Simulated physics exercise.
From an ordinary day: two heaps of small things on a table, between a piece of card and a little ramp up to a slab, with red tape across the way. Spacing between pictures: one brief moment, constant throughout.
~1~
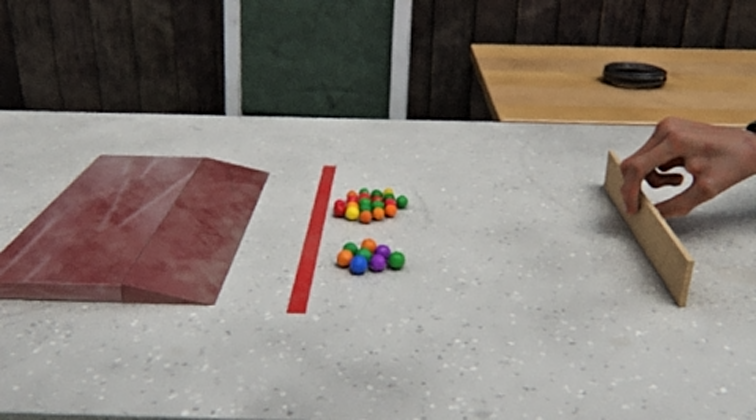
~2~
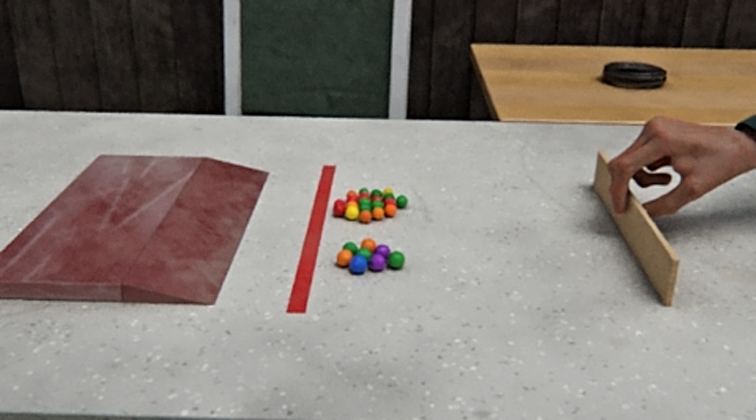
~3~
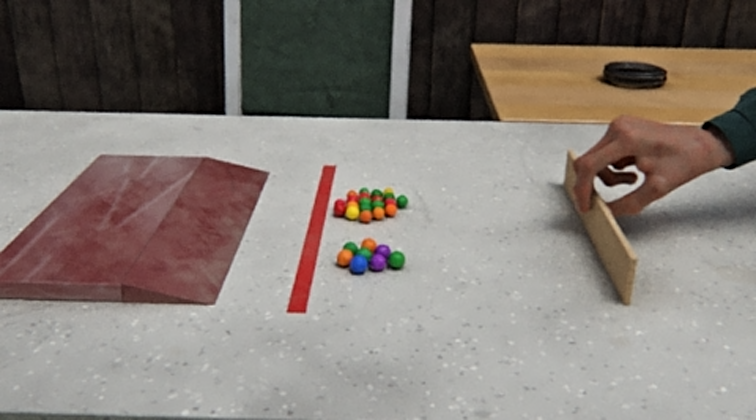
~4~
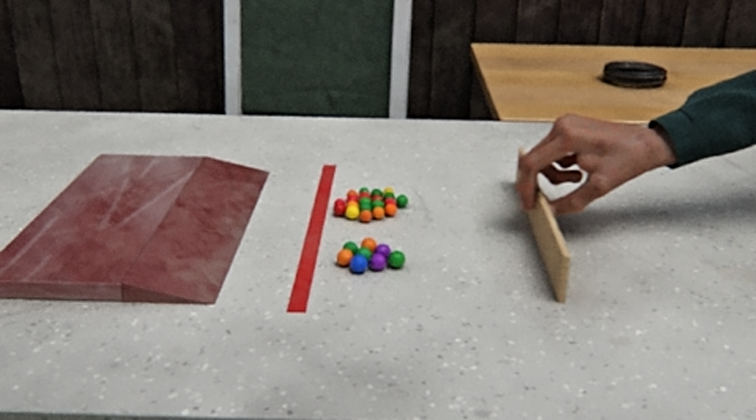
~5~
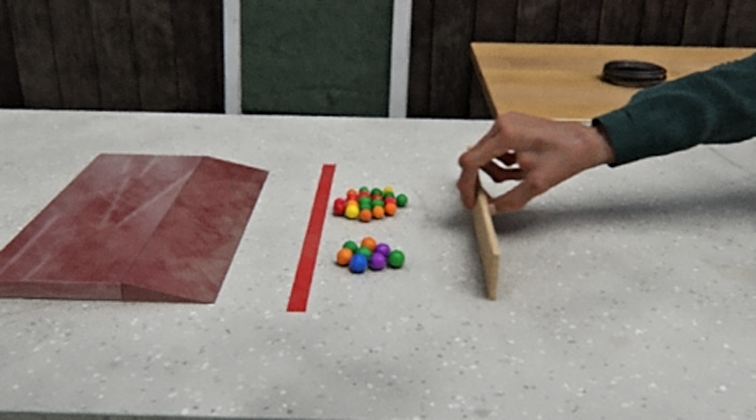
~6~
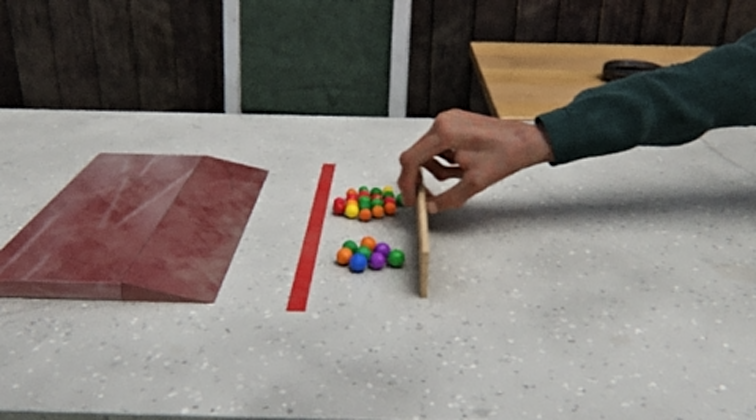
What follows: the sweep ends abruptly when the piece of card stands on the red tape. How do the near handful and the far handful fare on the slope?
Near handful clears the top, partly, far handful clears the top, partly.
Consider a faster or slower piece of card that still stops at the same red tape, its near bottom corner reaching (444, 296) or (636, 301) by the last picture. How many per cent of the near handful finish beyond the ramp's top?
90 %, then 0 %.
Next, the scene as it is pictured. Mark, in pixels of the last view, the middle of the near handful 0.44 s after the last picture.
I'd mark it somewhere close to (36, 217).
Then, 0.07 s after the last picture, piece of card still moving, near (350, 187); near handful all short of the ramp; far handful all short of the ramp.
Then, 0.16 s after the last picture, piece of card stopped at the red tape; near handful about a quarter on the ramp, most short of the ramp; far handful about a quarter on the ramp, most short of the ramp.
Then, 0.44 s after the last picture, piece of card stopped at the red tape; near handful all past the top; far handful all past the top.
By the end, piece of card stopped at the red tape; near handful all past the top; far handful all past the top.
